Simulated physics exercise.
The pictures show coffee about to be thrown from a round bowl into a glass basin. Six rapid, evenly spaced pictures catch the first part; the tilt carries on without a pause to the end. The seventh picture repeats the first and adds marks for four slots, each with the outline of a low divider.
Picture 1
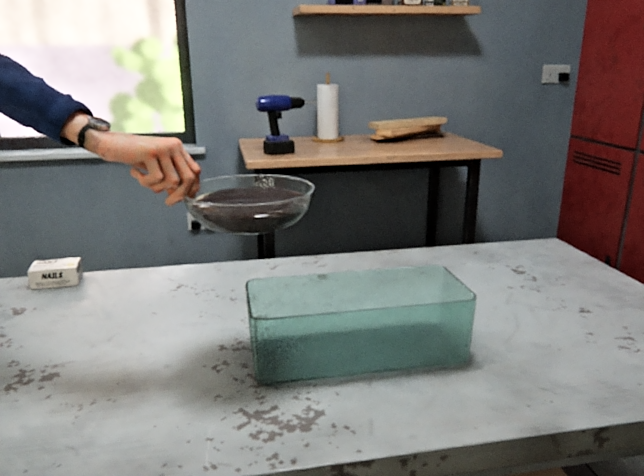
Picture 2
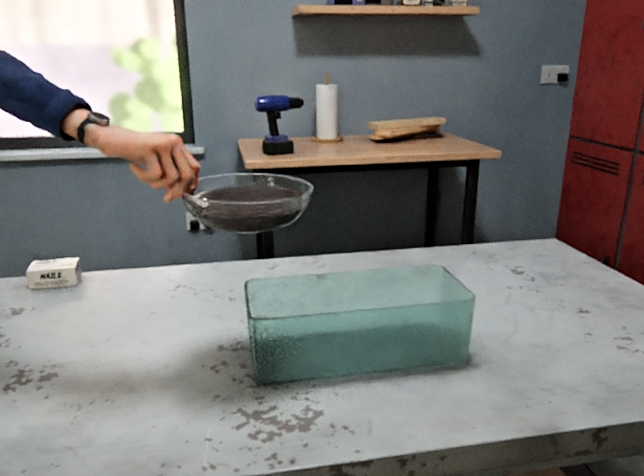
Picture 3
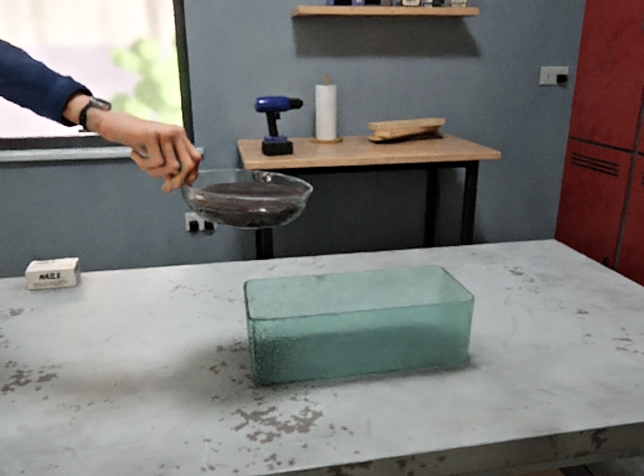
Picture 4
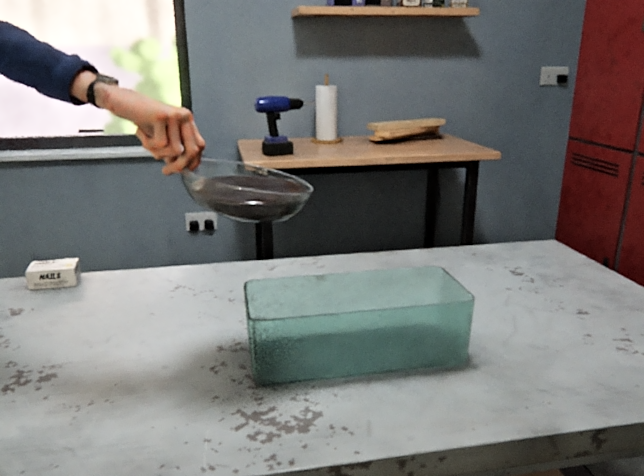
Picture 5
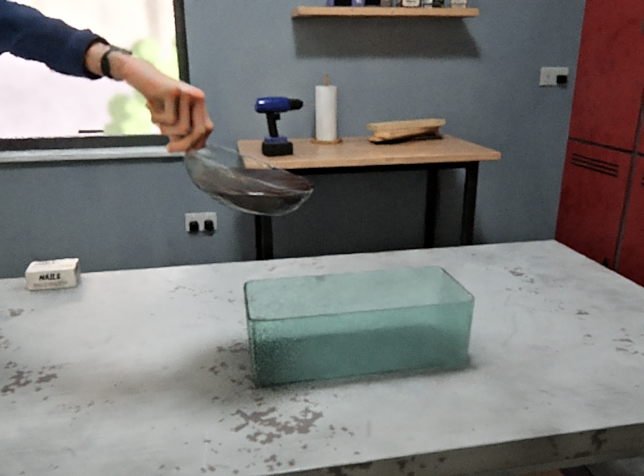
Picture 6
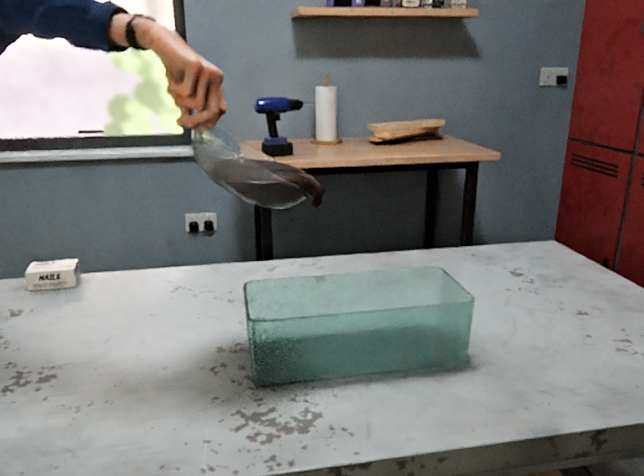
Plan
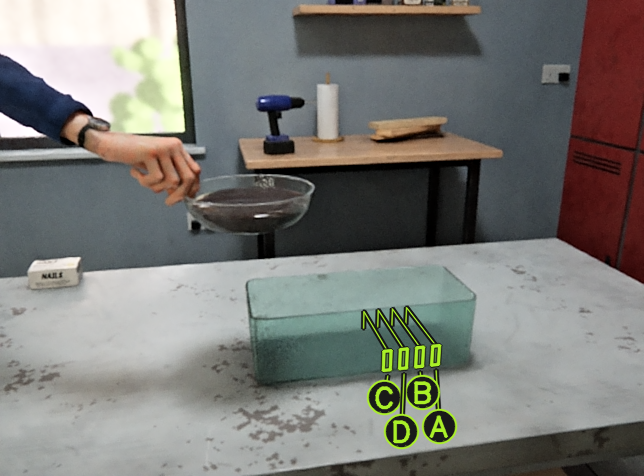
A hand tilts a round glass bowl until dark coffee begins sliding over its lip.
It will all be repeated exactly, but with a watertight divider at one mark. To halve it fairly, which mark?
Use position D.
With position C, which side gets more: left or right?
More ends on the right.
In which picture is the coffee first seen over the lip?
In picture 5.
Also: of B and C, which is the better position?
C.
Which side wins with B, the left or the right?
More ends on the left.
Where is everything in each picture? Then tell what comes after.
Upright, lip at (311, 185); basin from (255, 382) to (468, 359); nothing has left yet, in the first frame.
Upright, lip at (310, 185); nothing has left yet, in the second frame.
Tipped about 6°, lip at (310, 186); nothing has left yet, in the third frame.
Tipped about 13°, lip at (310, 186); nothing has left yet, in the fourth frame.
Tipped about 22°, lip at (310, 186); coffee is over the lip, down to (310, 186), in the fifth frame.
Tipped about 33°, lip at (310, 187); coffee is over the lip, down to (316, 202), in the sixth frame.
In lime, A at (436, 370); B at (420, 372); C at (387, 375); D at (404, 373).
With A, about 83 % ends left of the wall and 11 % right of it; 6 % is lost outside.
With B, about 80 % ends left of the wall and 17 % right of it; 3 % is lost outside.
With C, about 29 % ends left of the wall and 69 % right of it.
With D, about 48 % ends left of the wall and 50 % right of it.
